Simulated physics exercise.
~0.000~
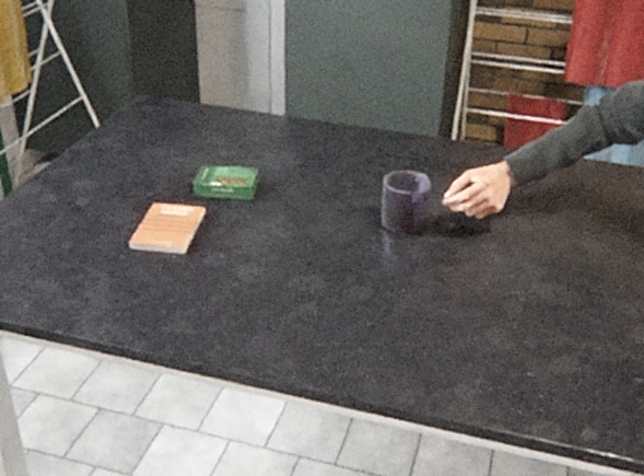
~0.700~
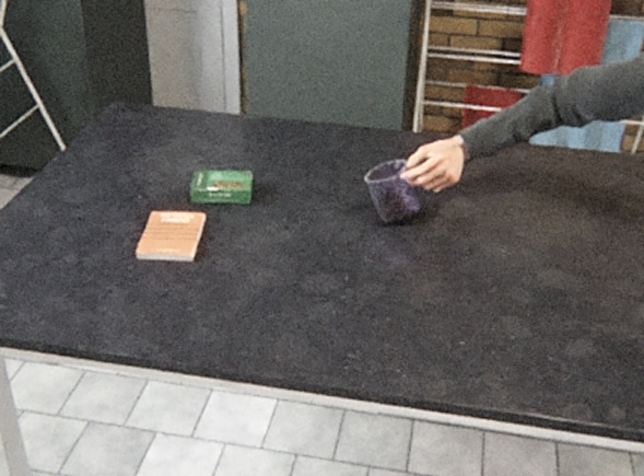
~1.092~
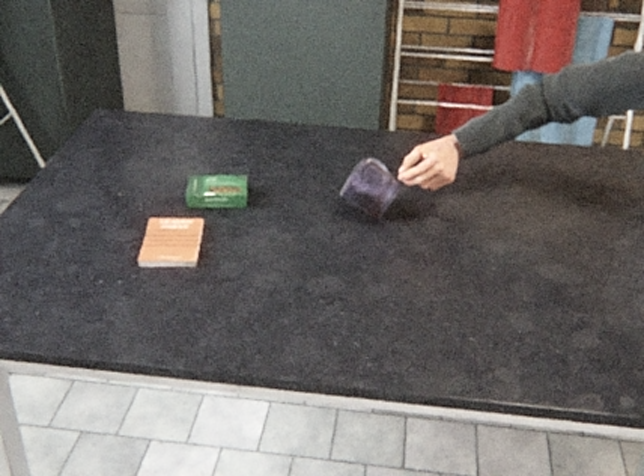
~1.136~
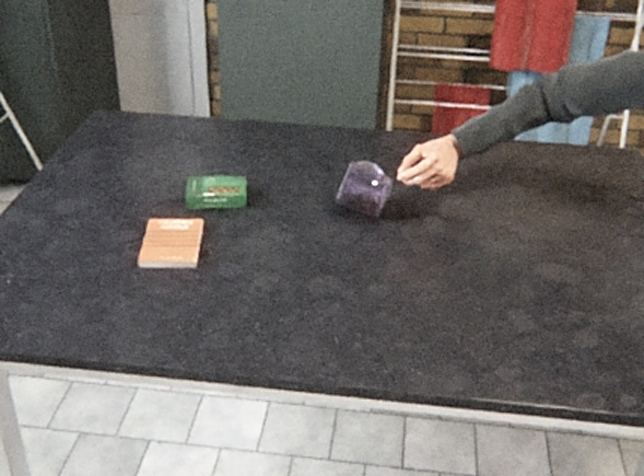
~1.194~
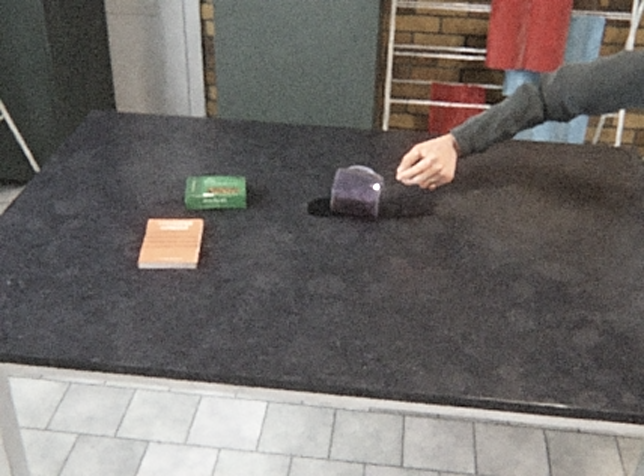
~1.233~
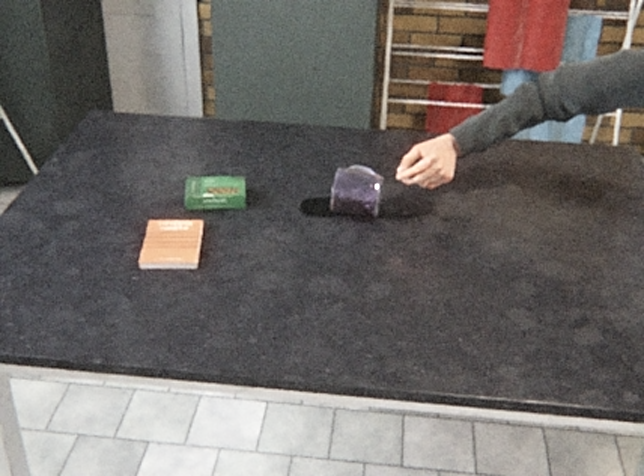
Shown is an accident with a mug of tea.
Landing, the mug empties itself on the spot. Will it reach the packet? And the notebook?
The packet is going to be wet afterwards; the notebook is going to be dry afterwards.
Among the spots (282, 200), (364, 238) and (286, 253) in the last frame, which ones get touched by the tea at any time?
Starting from the first: Caught by it, then never touched, finally never touched.
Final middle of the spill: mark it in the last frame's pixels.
Its centre ends up near (270, 199) in the last picture.
By 1.6 s, the puddle covers about as much as a saucer; the packet is in it; the notebook is clear of it.
By 3.6 s, the puddle covers about as much as a saucer; the packet is in it; the notebook is clear of it.
